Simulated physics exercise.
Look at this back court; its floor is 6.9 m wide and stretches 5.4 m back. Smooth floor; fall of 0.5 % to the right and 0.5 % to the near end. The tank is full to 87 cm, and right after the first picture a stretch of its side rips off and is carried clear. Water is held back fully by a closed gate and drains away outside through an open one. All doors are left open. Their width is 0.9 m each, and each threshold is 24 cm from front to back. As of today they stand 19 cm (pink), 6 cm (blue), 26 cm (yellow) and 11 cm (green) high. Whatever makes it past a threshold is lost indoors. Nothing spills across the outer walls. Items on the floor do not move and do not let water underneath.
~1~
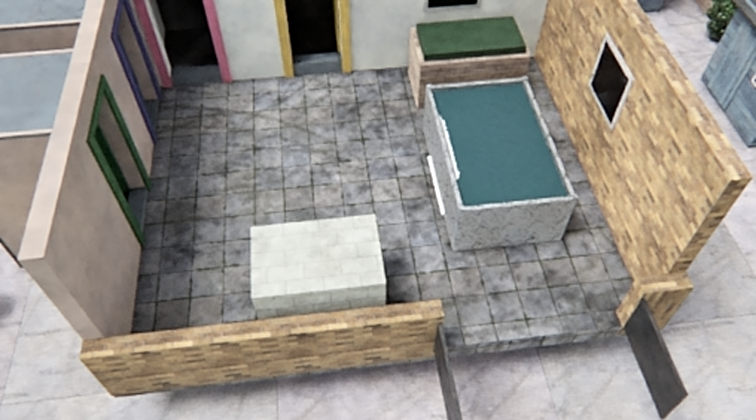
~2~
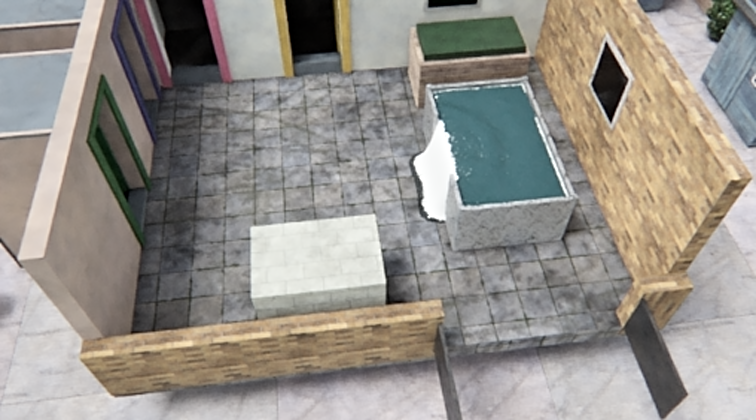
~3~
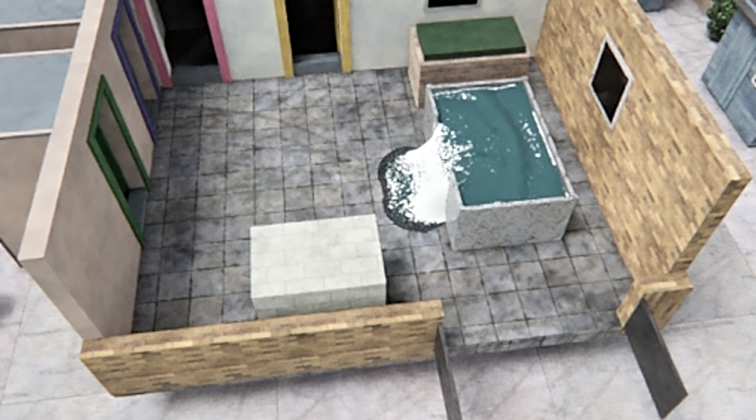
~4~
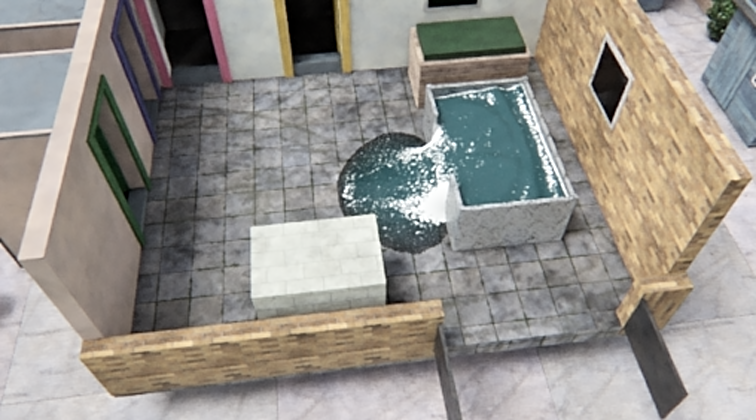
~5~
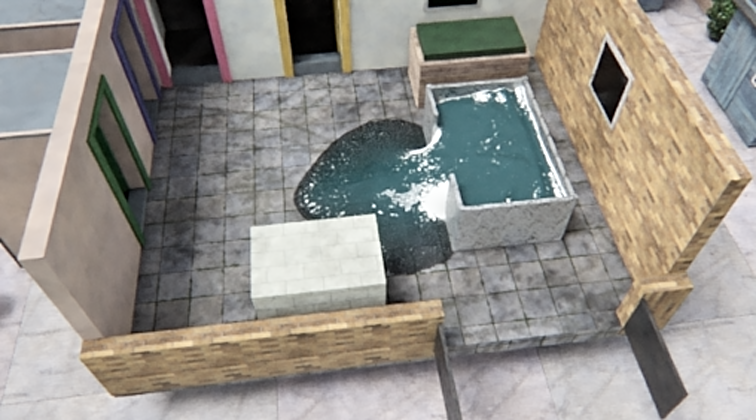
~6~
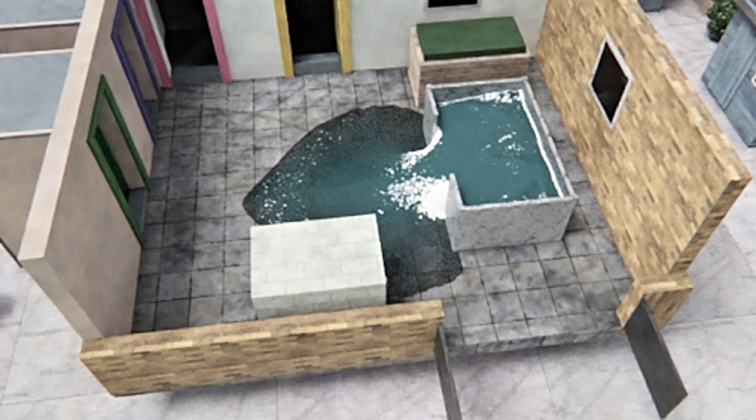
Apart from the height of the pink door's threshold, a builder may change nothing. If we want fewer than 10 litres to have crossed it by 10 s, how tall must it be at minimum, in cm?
It needs to be roughly 17 cm tall.
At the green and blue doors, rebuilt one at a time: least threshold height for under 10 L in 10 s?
About 28 cm at green and about 21 cm at blue.
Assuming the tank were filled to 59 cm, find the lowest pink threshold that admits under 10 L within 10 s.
Something near 11.5 cm should do.
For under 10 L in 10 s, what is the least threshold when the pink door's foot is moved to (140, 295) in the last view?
About 30 cm.
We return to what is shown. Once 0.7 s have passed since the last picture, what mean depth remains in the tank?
Roughly 50 cm.
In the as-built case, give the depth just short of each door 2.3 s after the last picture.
Door by door, in centimetres - pink 19, blue 21, yellow 5, green 25.
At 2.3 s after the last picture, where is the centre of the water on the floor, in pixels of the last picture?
Around (338, 193).
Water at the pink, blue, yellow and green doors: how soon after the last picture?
Pink at 1.1 seconds, blue at 0.9 seconds, yellow at 0.7 seconds, green at 0.3 seconds.
Then, 0.7 s after the last picture water covers 50 % of the floor, deepest (40 cm) near (427, 184); it has not reached the pink door.
Then, 2.3 s after the last picture water covers 65 % of the floor, deepest (30 cm) near (130, 353); 19 cm at the pink door, 4 litres in over its 19 cm threshold.
Then, 9.3 s after the last picture water covers 95 % of the floor, deepest (13 cm) near (402, 79); 8 cm at the pink door, 7 litres in over its 19 cm threshold.
At the pink door as built, the water peaked near 21 cm, 2.5 s after the last picture.
With a threshold of 14.5 cm, 19 litres would have come in within the 10 s; with 19.5 cm, 6 litres. So under 10 litres takes about 17 cm.
